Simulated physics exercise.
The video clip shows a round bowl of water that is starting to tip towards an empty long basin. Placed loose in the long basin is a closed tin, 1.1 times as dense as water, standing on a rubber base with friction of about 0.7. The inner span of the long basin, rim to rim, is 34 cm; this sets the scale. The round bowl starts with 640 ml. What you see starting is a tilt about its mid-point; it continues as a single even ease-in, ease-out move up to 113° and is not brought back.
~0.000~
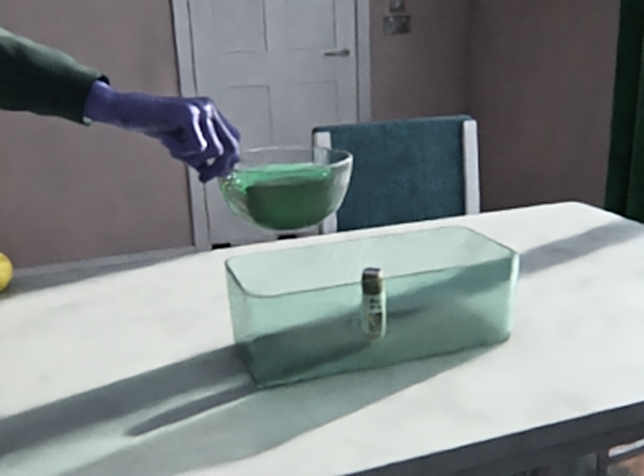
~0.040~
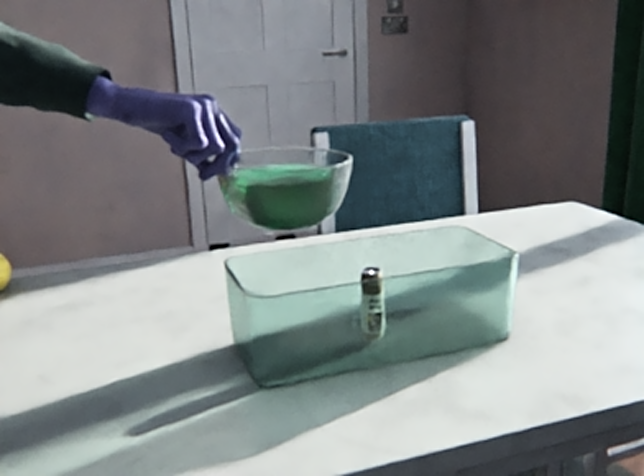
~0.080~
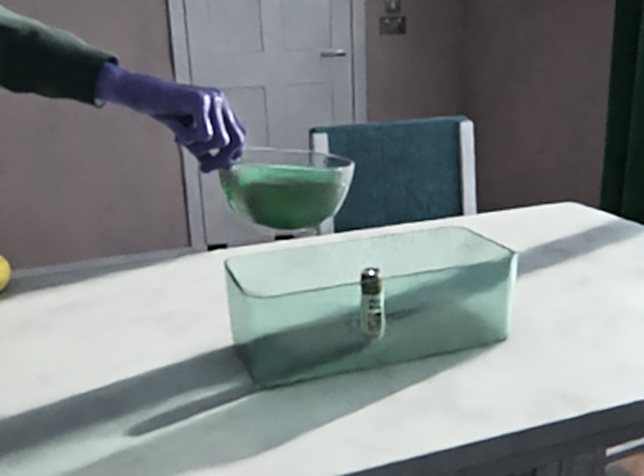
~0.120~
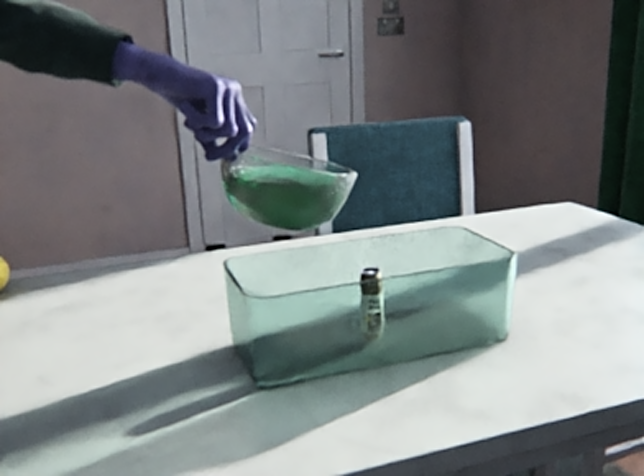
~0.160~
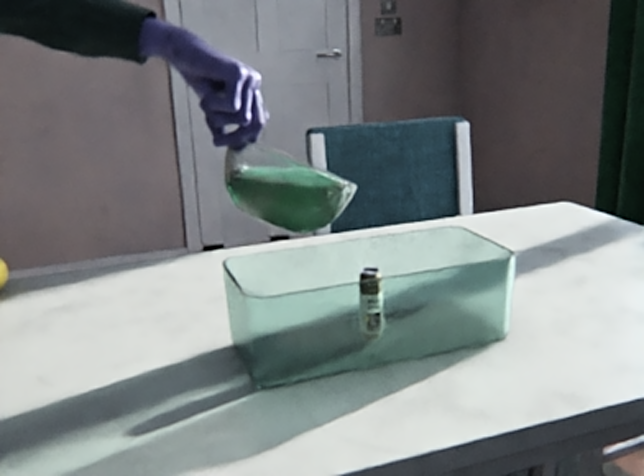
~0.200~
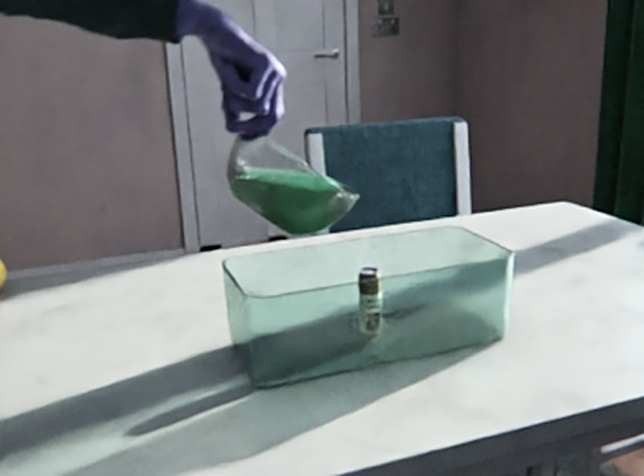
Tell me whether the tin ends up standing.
I reckon it can't hold on.
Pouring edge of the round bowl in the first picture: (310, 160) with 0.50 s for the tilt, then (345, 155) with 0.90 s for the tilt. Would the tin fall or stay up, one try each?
First it tips over; then it stays on its base.
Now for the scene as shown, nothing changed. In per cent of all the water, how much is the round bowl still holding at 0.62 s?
Roughly 0 percent remains.
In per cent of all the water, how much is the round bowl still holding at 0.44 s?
Around 6 in a hundred.
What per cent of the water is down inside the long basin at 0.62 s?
Reading: Approx. 98 %.
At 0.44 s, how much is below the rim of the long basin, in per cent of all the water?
Close to 80 in a hundred.
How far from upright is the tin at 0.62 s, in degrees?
The lean is some 15° away from upright.
Then, 0.44 s in, the tilt is 109° and 6 per cent is still to pour; the tin stands where it began.
Then, 0.62 s in, the tilt is 113° and 0 per cent is still to pour; the tin leans 15°.
Then, 0.80 s in, the tilt is 113° and 0 per cent is still to pour; the tin lies on its side.
Then, 1.00 s in, the tilt is 113° and 0 per cent is still to pour; the tin lies on its side.
Finally, the tin lies on its side.
